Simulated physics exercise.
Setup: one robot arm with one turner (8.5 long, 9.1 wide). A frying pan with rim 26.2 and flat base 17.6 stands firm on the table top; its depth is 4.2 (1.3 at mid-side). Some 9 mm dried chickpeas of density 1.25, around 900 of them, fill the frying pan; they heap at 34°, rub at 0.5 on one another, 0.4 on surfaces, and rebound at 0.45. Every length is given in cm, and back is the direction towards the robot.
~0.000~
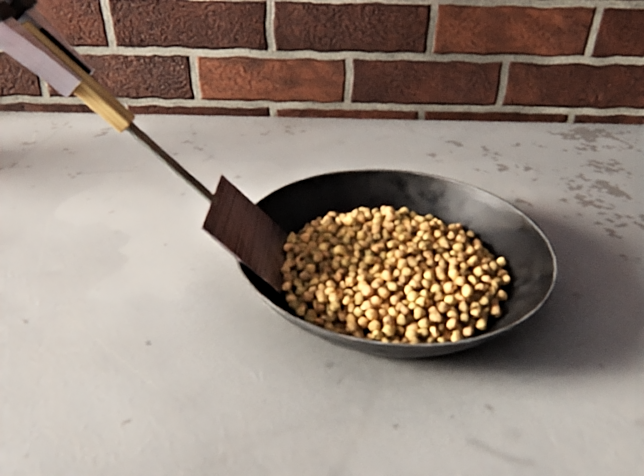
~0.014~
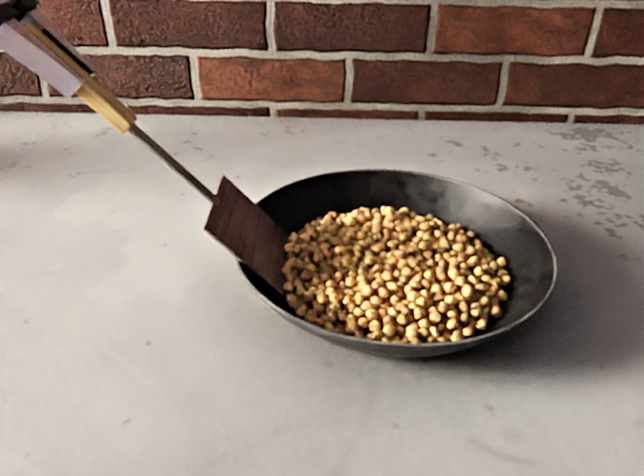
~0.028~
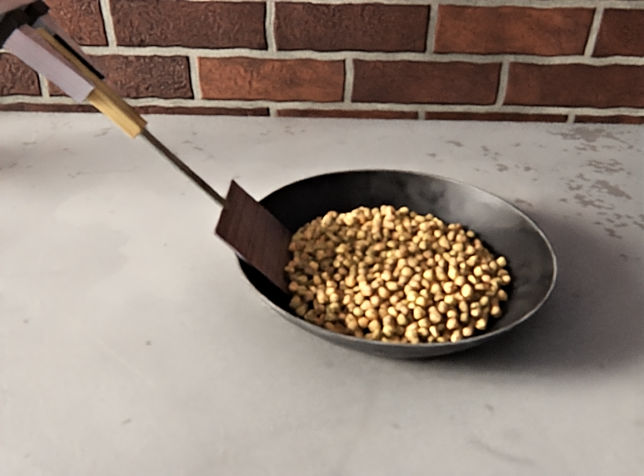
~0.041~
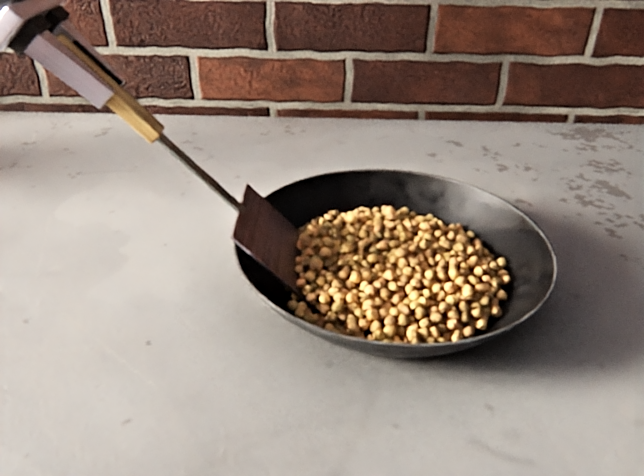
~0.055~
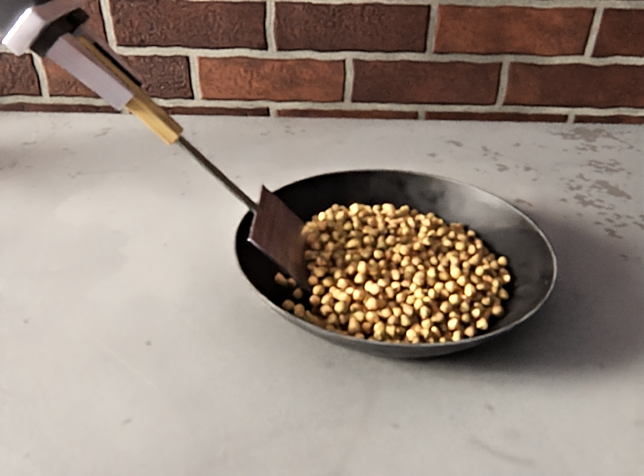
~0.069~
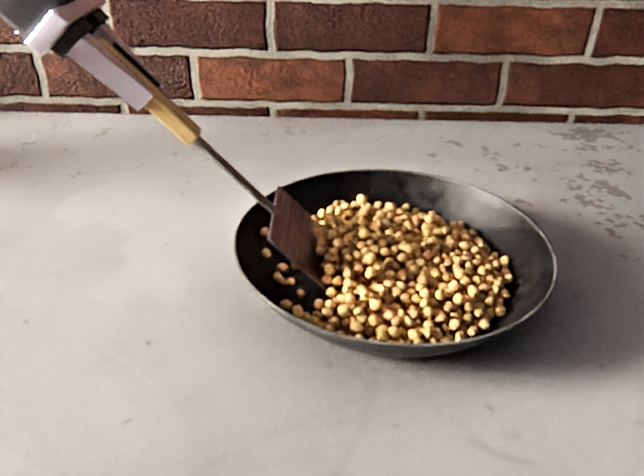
A robot arm holding a dark turner slid its blade rightward into a heap of small tan pieces in a black frying pan, pushing the heap slightly while a few pieces slipped behind the blade.
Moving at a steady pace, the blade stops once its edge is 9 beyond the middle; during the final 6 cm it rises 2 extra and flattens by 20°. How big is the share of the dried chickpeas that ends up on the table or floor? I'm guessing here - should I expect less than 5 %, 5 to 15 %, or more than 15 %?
You should expect more than 15 %.
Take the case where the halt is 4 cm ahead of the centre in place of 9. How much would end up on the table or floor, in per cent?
Close to 0 per cent would end on the table or floor.
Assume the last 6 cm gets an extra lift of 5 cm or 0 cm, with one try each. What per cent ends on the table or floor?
20 and 20 %.
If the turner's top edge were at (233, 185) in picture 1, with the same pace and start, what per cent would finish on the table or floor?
Around 30 percent ends up on the table or floor.
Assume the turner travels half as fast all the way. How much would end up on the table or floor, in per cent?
Estimated result: Some 10 %.
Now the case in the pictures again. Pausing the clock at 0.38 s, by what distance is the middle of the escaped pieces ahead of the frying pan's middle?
It's close to 18 cm ahead of the centre.
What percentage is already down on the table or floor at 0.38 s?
Some 20 per cent of the load.
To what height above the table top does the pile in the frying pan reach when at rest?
Close to 4.5 centimetres high.
By 0.11 s, sloping 47°, highest piece 7 above the table; 900 in the frying pan.
By 0.16 s, sloping 41°, highest piece 7 above the table; 899 in the frying pan, 1 on the blade or in flight.
By 0.38 s, sloping 27°, highest piece 8 above the table; 670 in the frying pan, 190 on the table or floor, 40 on the blade or in flight.
By 1.43 s, sloping 27°, highest piece 4 above the table; 668 in the frying pan, 232 on the table or floor.
Final count, 668 in the frying pan, 232 on the table or floor. That is 26 % on the table or floor.
